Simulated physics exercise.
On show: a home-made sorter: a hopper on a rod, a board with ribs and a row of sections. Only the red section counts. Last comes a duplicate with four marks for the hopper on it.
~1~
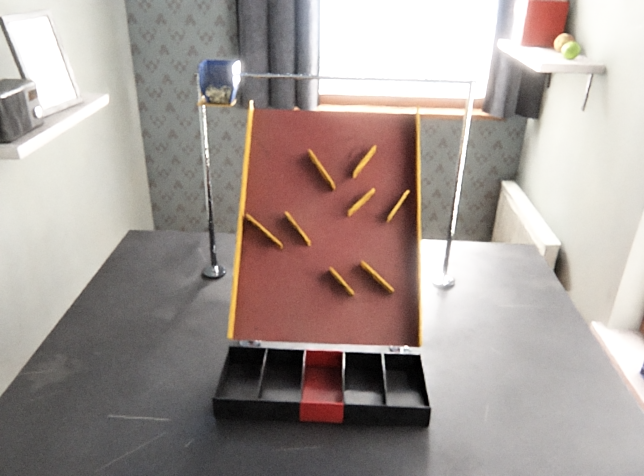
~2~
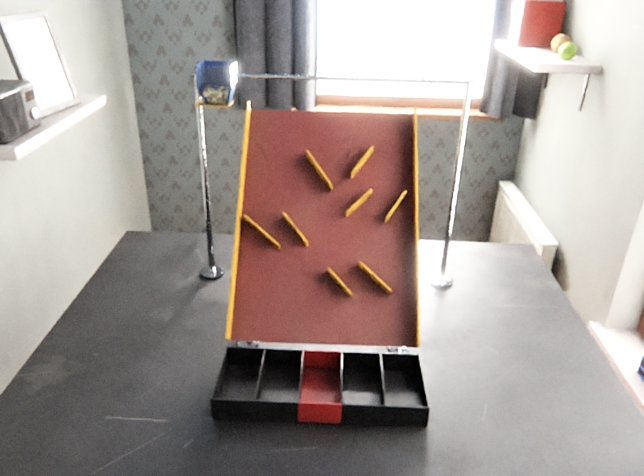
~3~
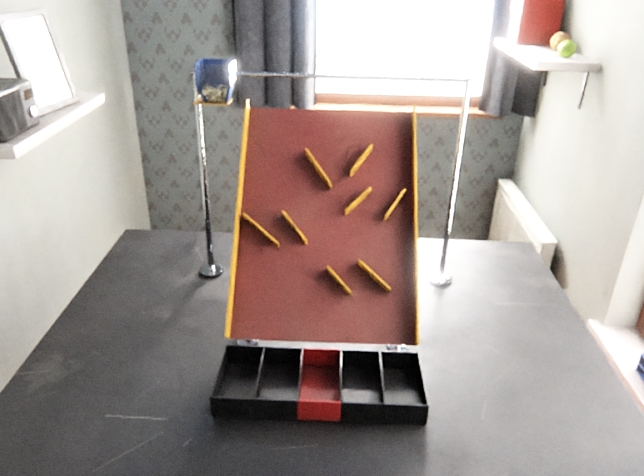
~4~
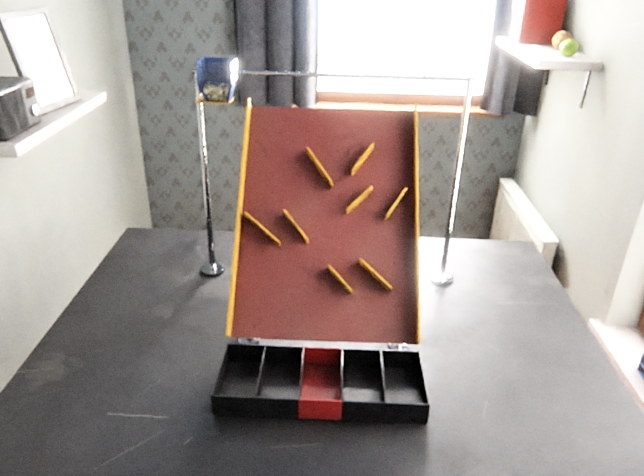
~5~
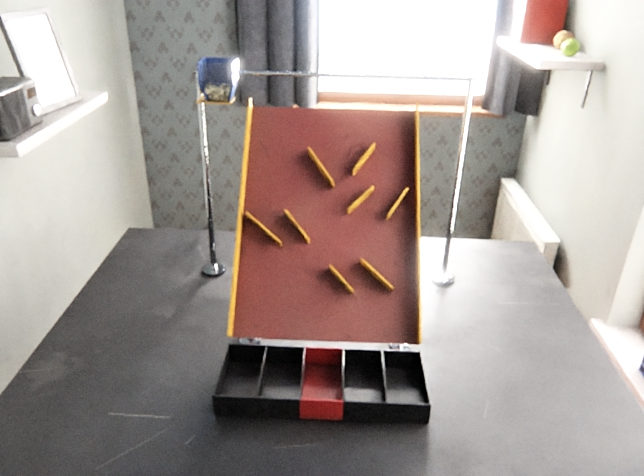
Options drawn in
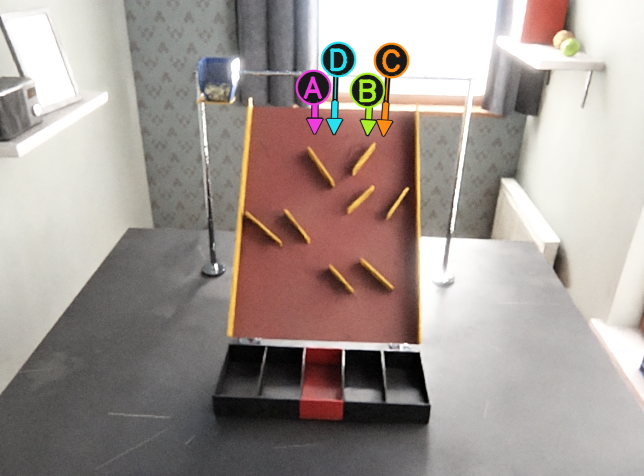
In a room with a bright window, a reddish-brown board with yellow ribs leans on a dark table above five sections, the middle one red, while a small container sits upper left on a metal frame; nothing visibly moves.
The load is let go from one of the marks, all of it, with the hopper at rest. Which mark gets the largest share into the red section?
The answer is mark A.
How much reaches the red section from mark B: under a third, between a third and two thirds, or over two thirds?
Under a third.
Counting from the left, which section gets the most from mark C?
The fifth from the left.
On the marked copy, mark A meets the board at (314, 128); mark B meets the board at (367, 129); mark C meets the board at (383, 130); mark D meets the board at (334, 128).
With A, about a third in the red section, about two thirds in other sections, a stray few held on the board.
With B, about a quarter in the red section, most in other sections, a stray few held on the board.
With C, a small part in the red section, most in other sections, a small part held on the board.
With D, a small part in the red section, most in other sections, a stray few held on the board.
